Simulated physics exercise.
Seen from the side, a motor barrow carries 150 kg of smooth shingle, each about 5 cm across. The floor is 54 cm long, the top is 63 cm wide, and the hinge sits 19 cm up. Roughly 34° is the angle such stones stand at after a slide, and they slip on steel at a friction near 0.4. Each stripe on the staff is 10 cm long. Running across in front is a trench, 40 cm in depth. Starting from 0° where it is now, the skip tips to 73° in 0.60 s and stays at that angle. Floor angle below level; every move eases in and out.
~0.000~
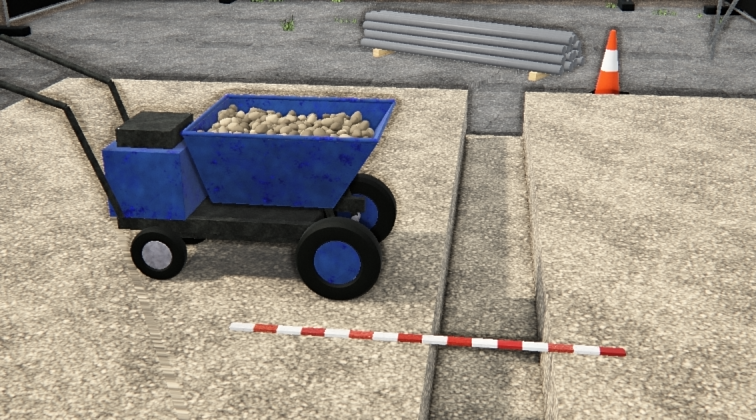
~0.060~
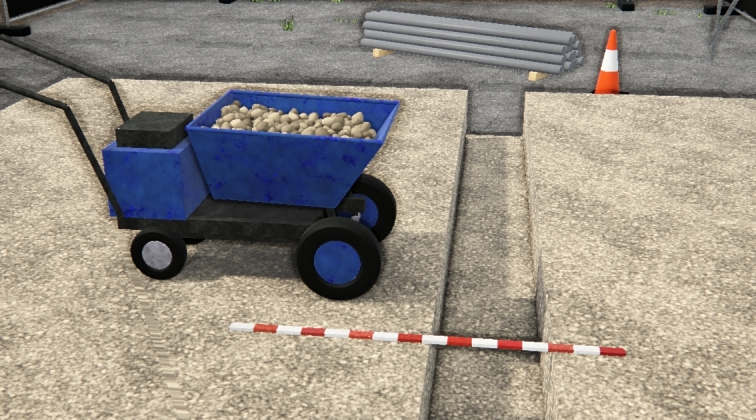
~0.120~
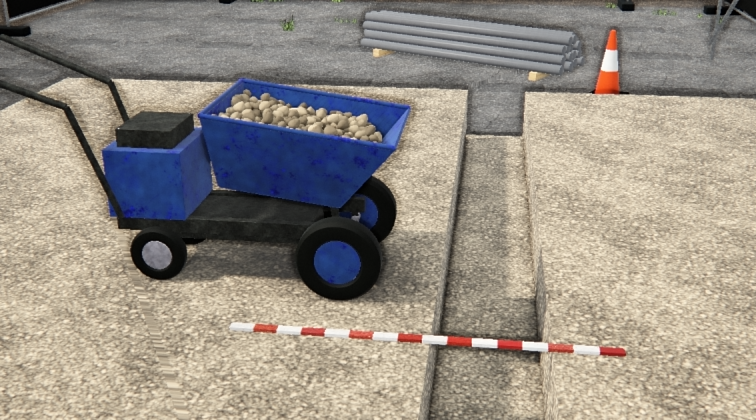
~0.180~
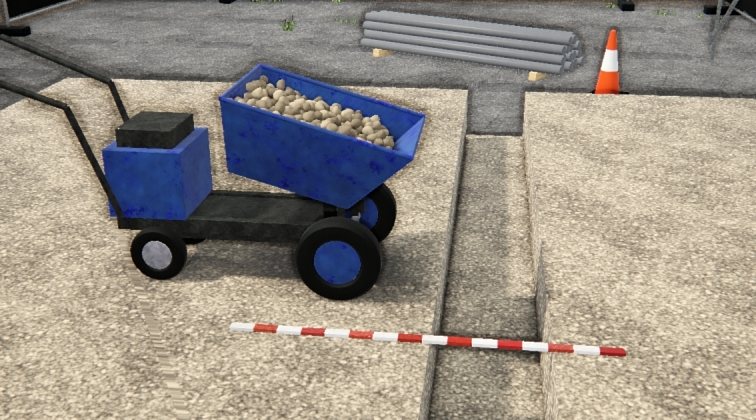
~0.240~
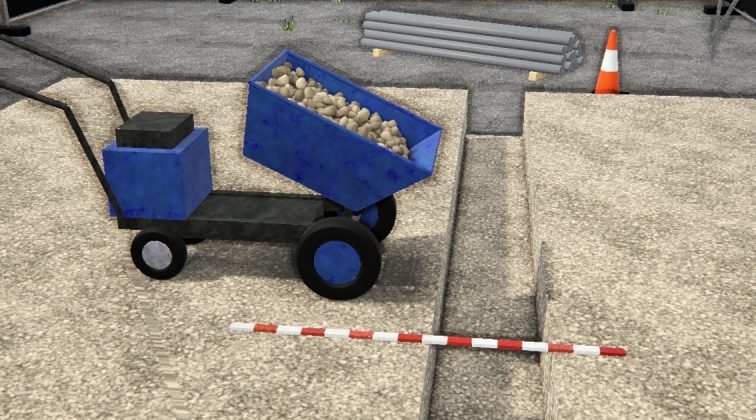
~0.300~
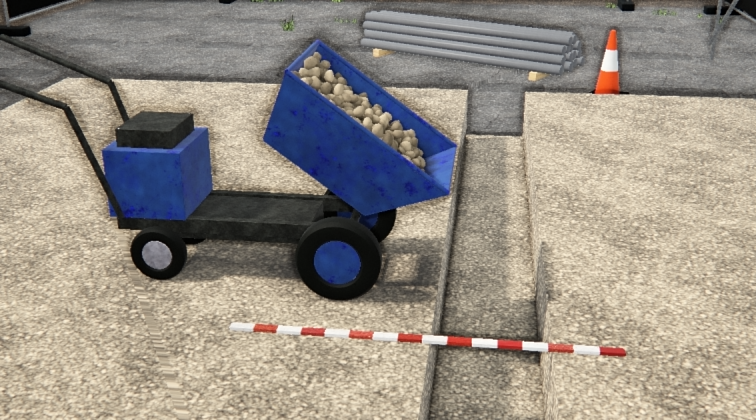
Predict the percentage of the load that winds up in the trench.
My prediction is about 69 per cent.
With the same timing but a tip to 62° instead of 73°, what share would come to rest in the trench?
About 55%.
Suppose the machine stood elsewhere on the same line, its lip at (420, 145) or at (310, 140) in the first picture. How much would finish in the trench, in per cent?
30 % and 95 %.
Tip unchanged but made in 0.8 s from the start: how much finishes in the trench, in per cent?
I'd put it at some 80 in a hundred.
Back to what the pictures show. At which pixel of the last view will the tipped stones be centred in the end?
Roughly (521, 339), I'd say.
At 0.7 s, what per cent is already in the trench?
Close to 35 per cent has got there by then.
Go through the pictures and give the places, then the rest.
In the first picture, the skip is at 0°, its lip at (377, 141); the top of the load is at (277, 119).
In the second picture, lip at (382, 143), floor tilted 2°, highest stones at (248, 113); the stones move at 0.5 m/s on average.
In the third picture, the skip is at 8°, its lip at (395, 149); the top of the load is at (250, 102); the stones move at 1.0 m/s on average.
In the fourth picture, the skip is at 16°, its lip at (412, 159); the top of the load is at (266, 88); the stones move at 1.4 m/s on average.
In the fifth picture, the skip is at 26°, its lip at (432, 174); the top of the load is at (286, 75); the stones move at 1.6 m/s on average.
In the sixth picture, the skip is at 36°, its lip at (449, 194); the top of the load is at (315, 66); the stones move at 1.7 m/s on average.
After 0.4 s the floor is at 62°; 100 % in the skip; the foremost stones are at (464, 217).
After 0.7 s the floor is at 73°; 64 % in the skip, 34 % in the trench, 2 % past the trench; the foremost stones are at (559, 287).
After 1.0 s the floor is at 73°; 16 % in the skip, 53 % in the trench, 31 % past the trench; the foremost stones are past the picture's edge.
After 3.0 s the floor is at 73°; 0 % in the skip, 69 % in the trench, 31 % past the trench; the foremost stones are past the picture's edge.
